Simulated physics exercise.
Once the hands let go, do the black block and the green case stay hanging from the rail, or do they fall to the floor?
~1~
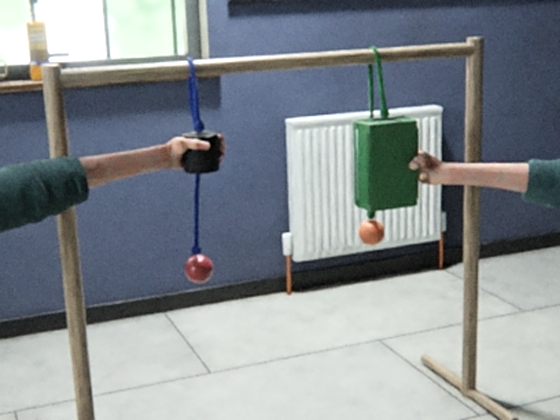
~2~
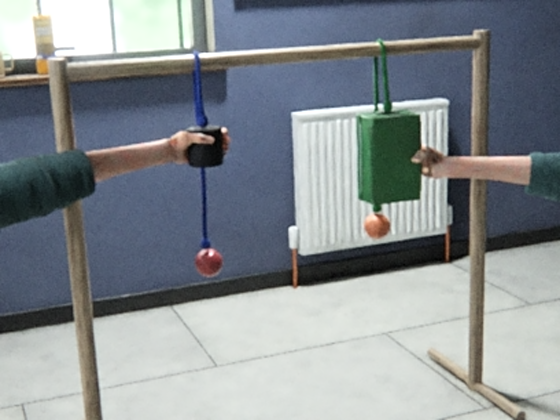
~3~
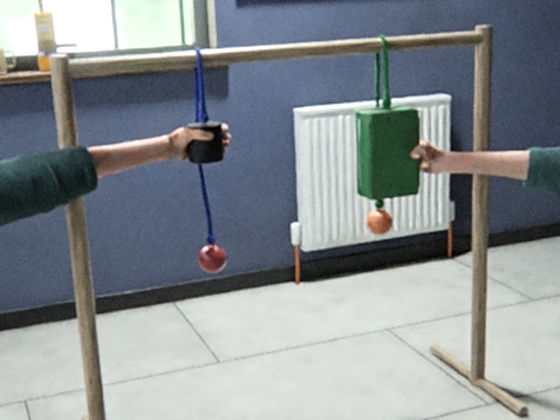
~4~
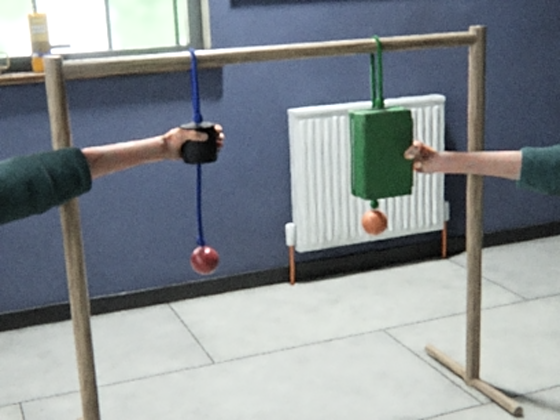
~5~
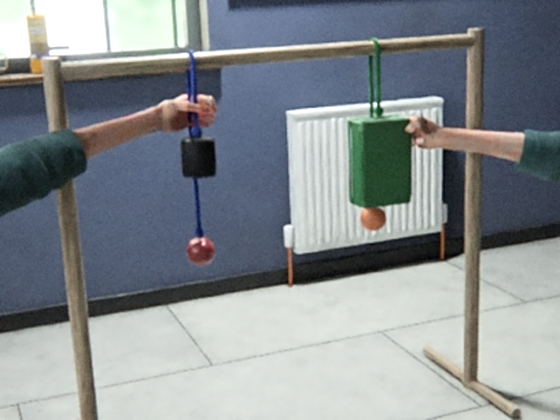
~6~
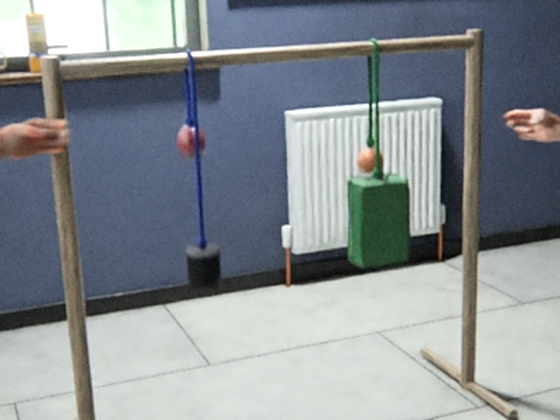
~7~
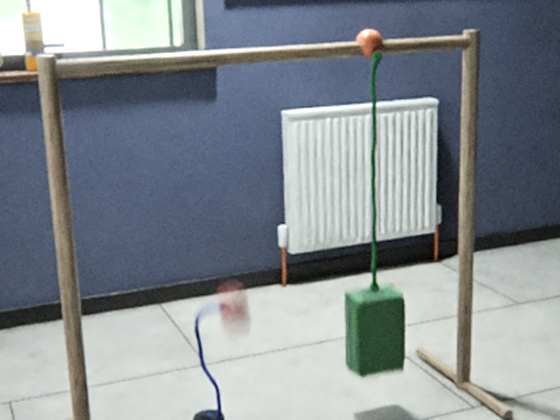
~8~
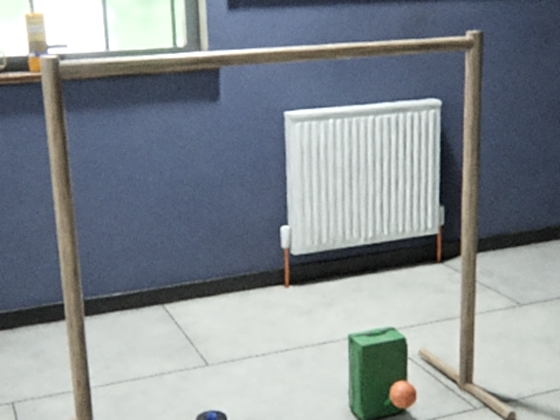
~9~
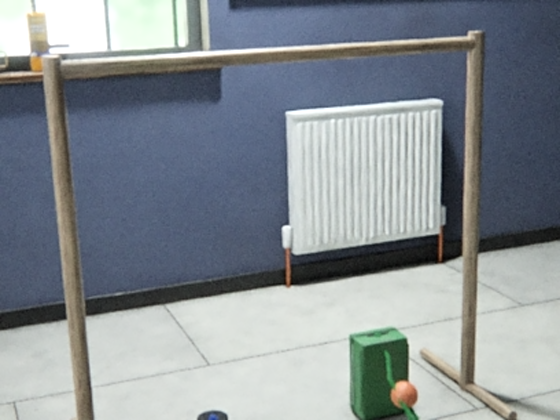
Both fall to the floor. The black block drops and its blue cord comes off the rail, and the green case pulls its own cord over and lands too.
